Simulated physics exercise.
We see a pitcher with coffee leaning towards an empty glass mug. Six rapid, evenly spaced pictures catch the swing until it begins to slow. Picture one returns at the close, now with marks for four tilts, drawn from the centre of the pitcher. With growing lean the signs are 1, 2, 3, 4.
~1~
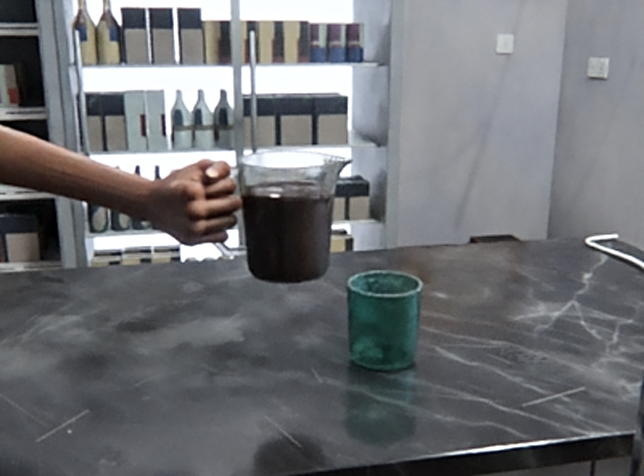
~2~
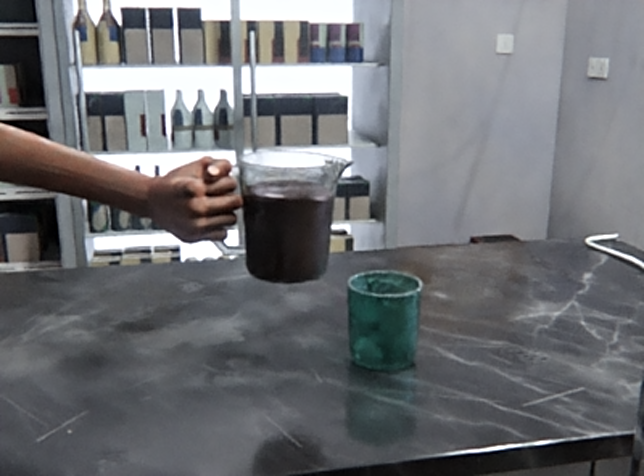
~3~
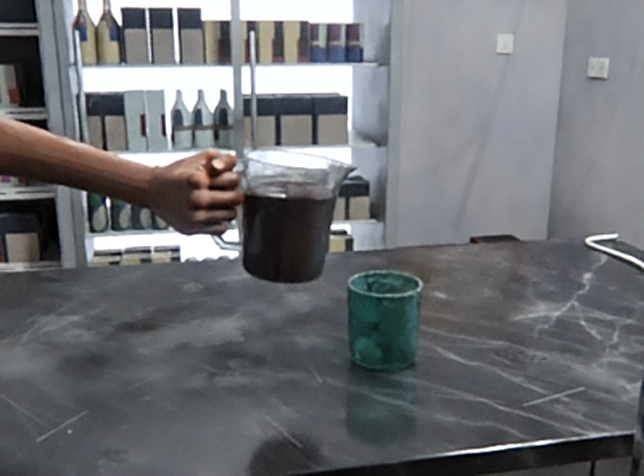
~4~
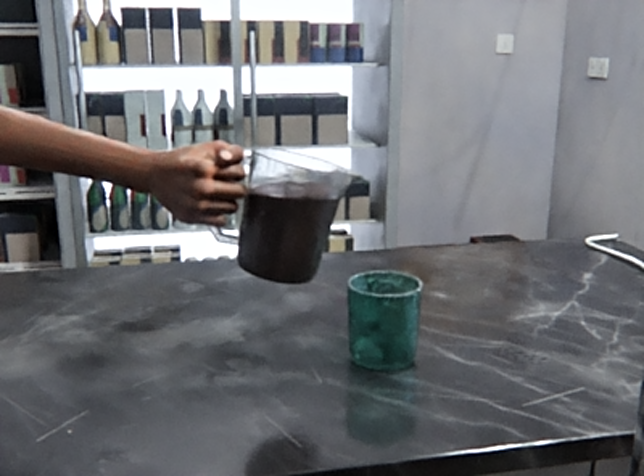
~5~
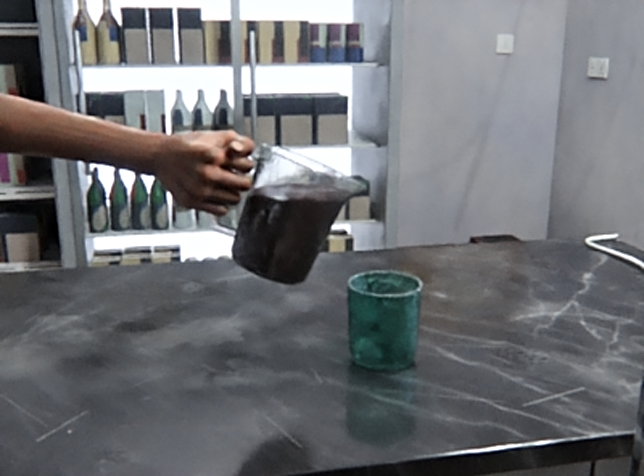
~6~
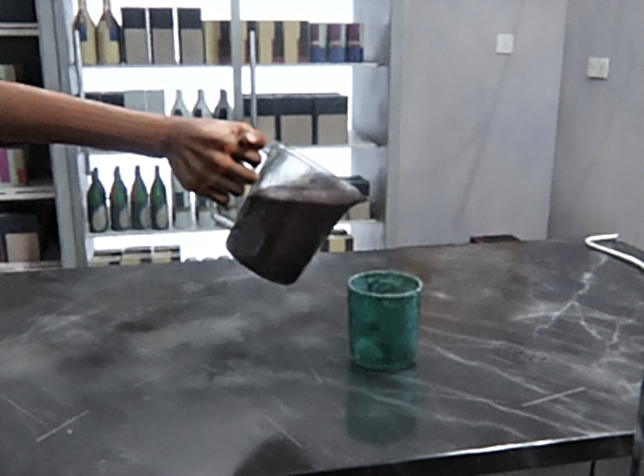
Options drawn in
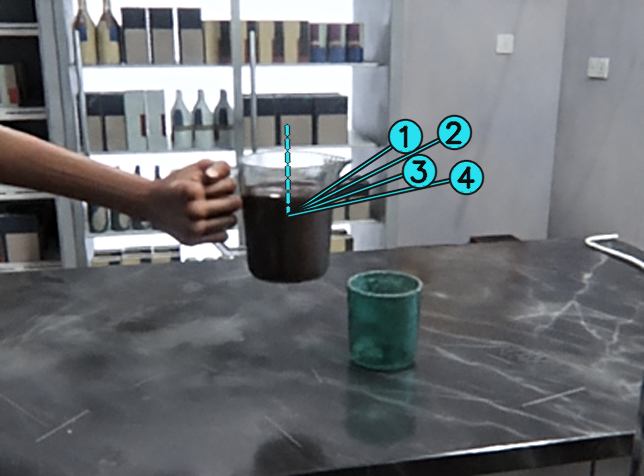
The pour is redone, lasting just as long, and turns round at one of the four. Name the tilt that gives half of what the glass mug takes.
1 beats the others.
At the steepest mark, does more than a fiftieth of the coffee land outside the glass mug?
Yes, it does.
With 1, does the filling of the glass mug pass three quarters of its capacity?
No.
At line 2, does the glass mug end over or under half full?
Over.
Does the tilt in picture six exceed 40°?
No, it does not.
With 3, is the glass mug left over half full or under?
Over half.
On the marked copy, 1 at (391, 146); 2 at (439, 140); 3 at (403, 175); 4 at (449, 180).
For line 1, the glass mug ends with about 51 % of what it can hold.
For line 2, the glass mug ends with about 71 % of what it can hold.
For line 3, the glass mug ends with about 79 % of what it can hold; 10 % of the coffee is spilt.
For line 4, the glass mug ends with about 88 % of what it can hold; 17 % of the coffee is spilt.
